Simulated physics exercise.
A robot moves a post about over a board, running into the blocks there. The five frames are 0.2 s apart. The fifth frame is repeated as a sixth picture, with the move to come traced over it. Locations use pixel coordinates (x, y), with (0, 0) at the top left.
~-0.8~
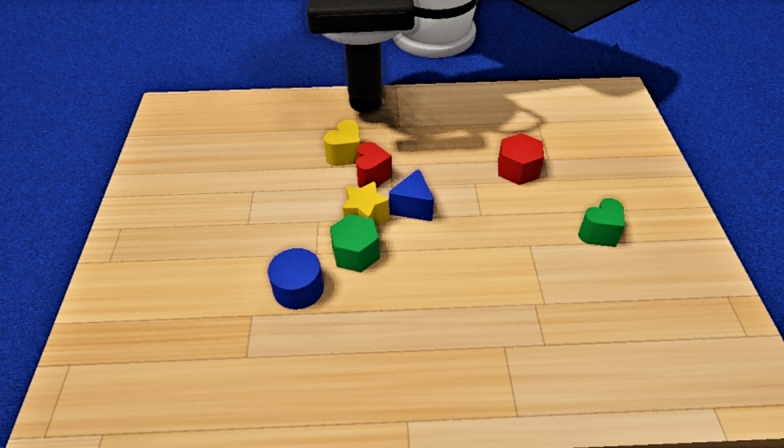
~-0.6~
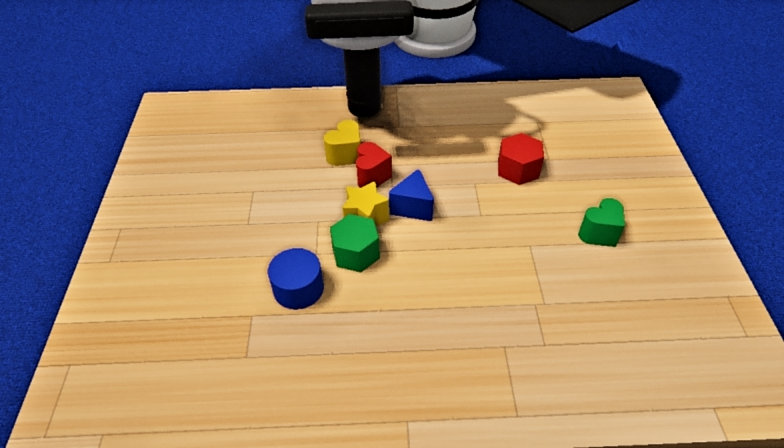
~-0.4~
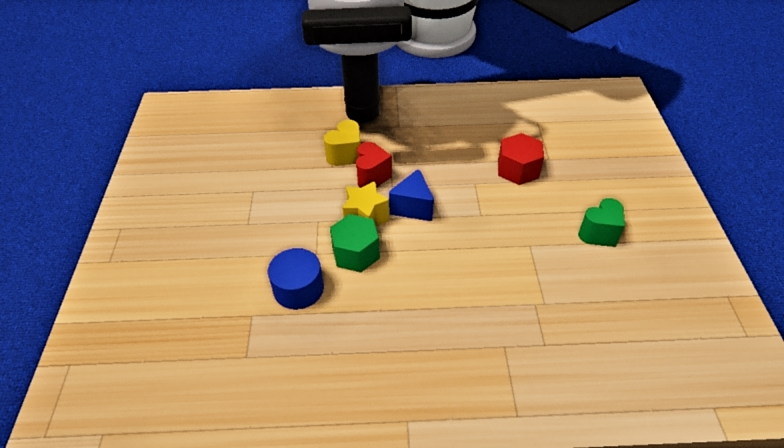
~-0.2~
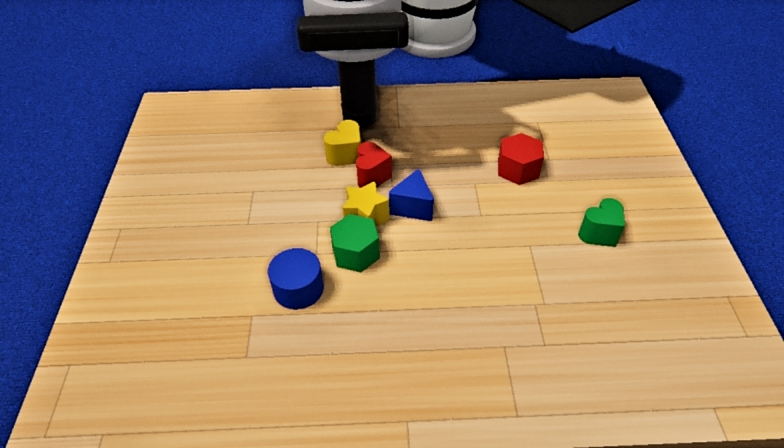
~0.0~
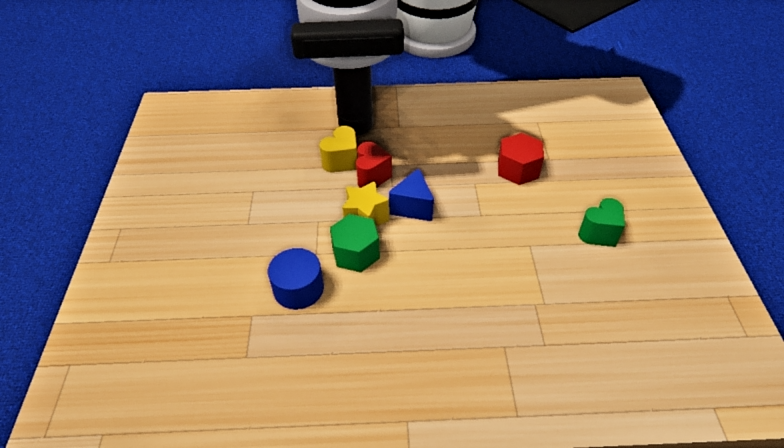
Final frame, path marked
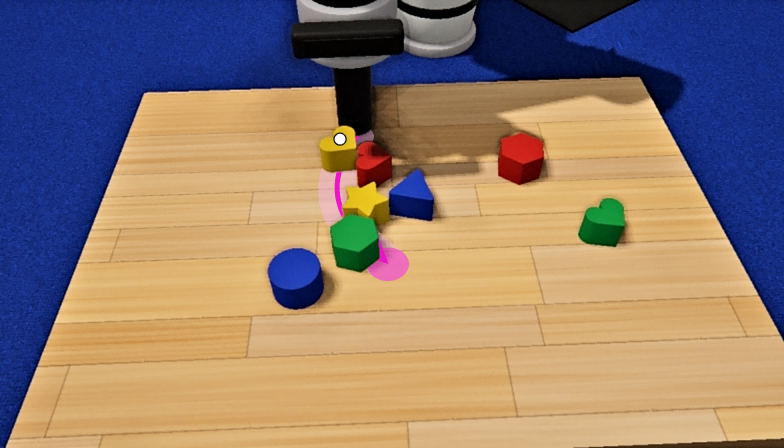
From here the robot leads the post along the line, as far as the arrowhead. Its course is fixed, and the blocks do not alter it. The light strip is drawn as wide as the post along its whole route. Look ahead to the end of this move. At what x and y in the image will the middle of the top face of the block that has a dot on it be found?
Its top middle: (302, 210).
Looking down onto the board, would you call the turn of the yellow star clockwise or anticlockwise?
It turns counter-clockwise.
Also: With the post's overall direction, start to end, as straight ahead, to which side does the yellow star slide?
Sideways shift: Left.
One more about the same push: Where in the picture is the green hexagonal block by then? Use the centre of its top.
Put as a pixel place, it's (372, 278).
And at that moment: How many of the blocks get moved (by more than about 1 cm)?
I count three at least.
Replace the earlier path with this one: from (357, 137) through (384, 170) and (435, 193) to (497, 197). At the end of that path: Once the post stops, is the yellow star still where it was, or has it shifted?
Answer: Moved.
Drawn move, from (357, 137) via (338, 176) and (347, 222), ending at (388, 264); the dot is on the yellow heart.
On the path given first. One third of the way, post at (337, 166); yellow heart at (316, 182).
Two thirds of the way, post at (347, 212); yellow heart at (302, 210), turned 75° clockwise; green hexagonal block at (363, 253), turned 30° clockwise; yellow star at (383, 216), turned 30° anticlockwise.
At the end, post at (388, 253); yellow heart at (302, 210), turned 75° clockwise; green hexagonal block at (372, 278), turned 75° clockwise; yellow star at (424, 231), turned 100° anticlockwise; red heart still.
